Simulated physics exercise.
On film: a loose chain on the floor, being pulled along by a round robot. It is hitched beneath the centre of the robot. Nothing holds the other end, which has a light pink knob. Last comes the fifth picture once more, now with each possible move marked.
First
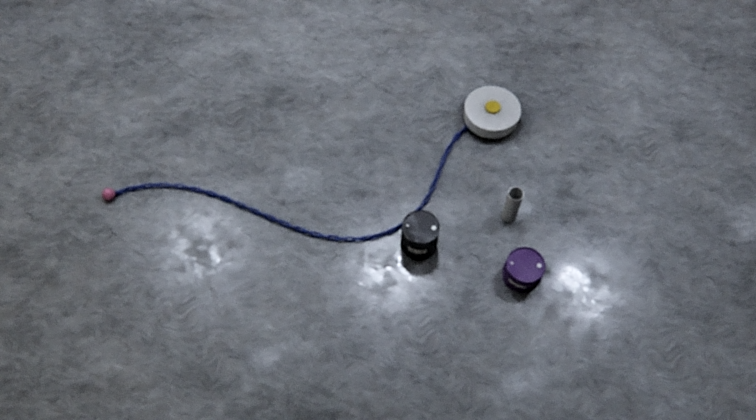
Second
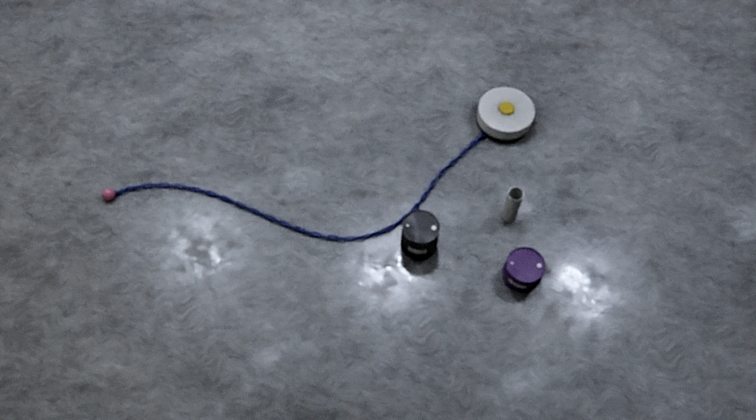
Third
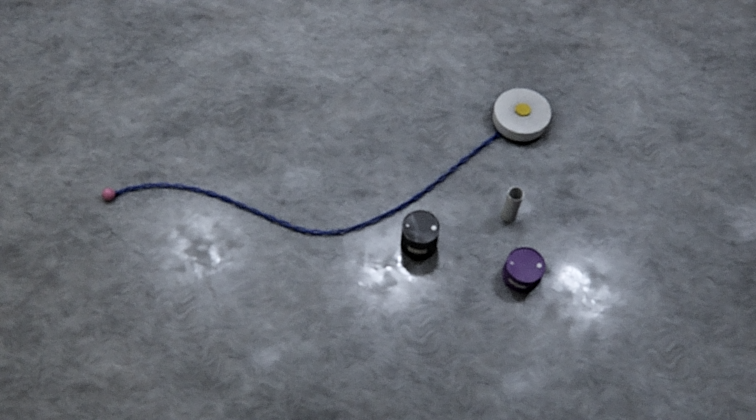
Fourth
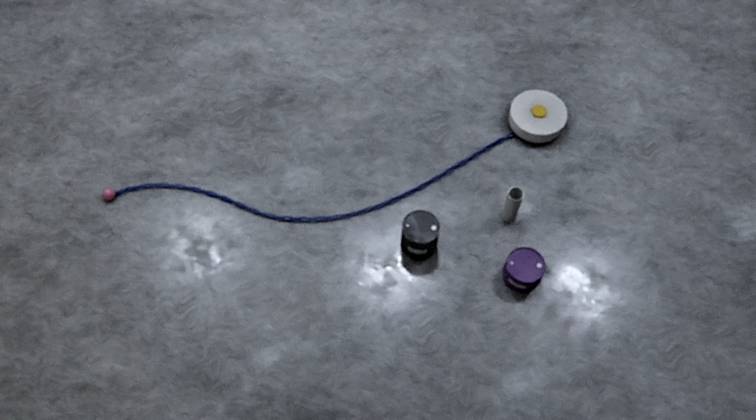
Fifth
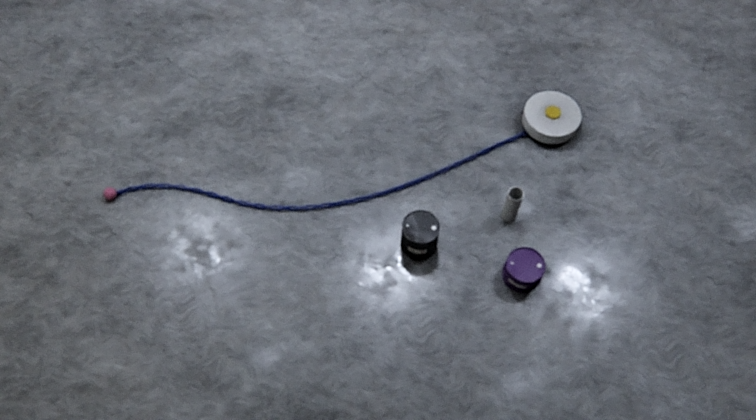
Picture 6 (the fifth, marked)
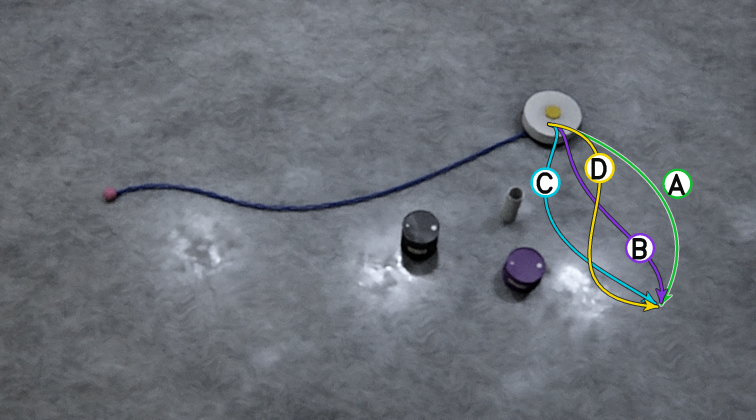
A round white robot slid steadily to the right, pulling a dark blue chain along the floor behind it, and the chain's curve drew away from the black keg and grew flatter.
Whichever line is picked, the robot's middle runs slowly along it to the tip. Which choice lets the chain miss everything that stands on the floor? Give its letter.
The robot should drive A.
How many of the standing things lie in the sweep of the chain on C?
Three.
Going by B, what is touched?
The white post.
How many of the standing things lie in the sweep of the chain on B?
One.
On the marked copy, A from (549, 124) via (656, 190) to (661, 305); B from (549, 124) via (603, 210) to (661, 302); C from (549, 124) via (552, 220) to (655, 304); D from (549, 124) via (596, 210) to (657, 307).
Following A. Soon after the start, robot (638, 162), middle of the chain (400, 174), free end (168, 190).
Later, robot (681, 244), middle of the chain (440, 179), free end (208, 189).
In the end, robot (664, 303), middle of the chain (444, 182), free end (213, 188); nothing has been touched.
As for the rest, B meets the white post; C meets the purple tub, black keg and white post; D meets the purple tub, black keg and white post.
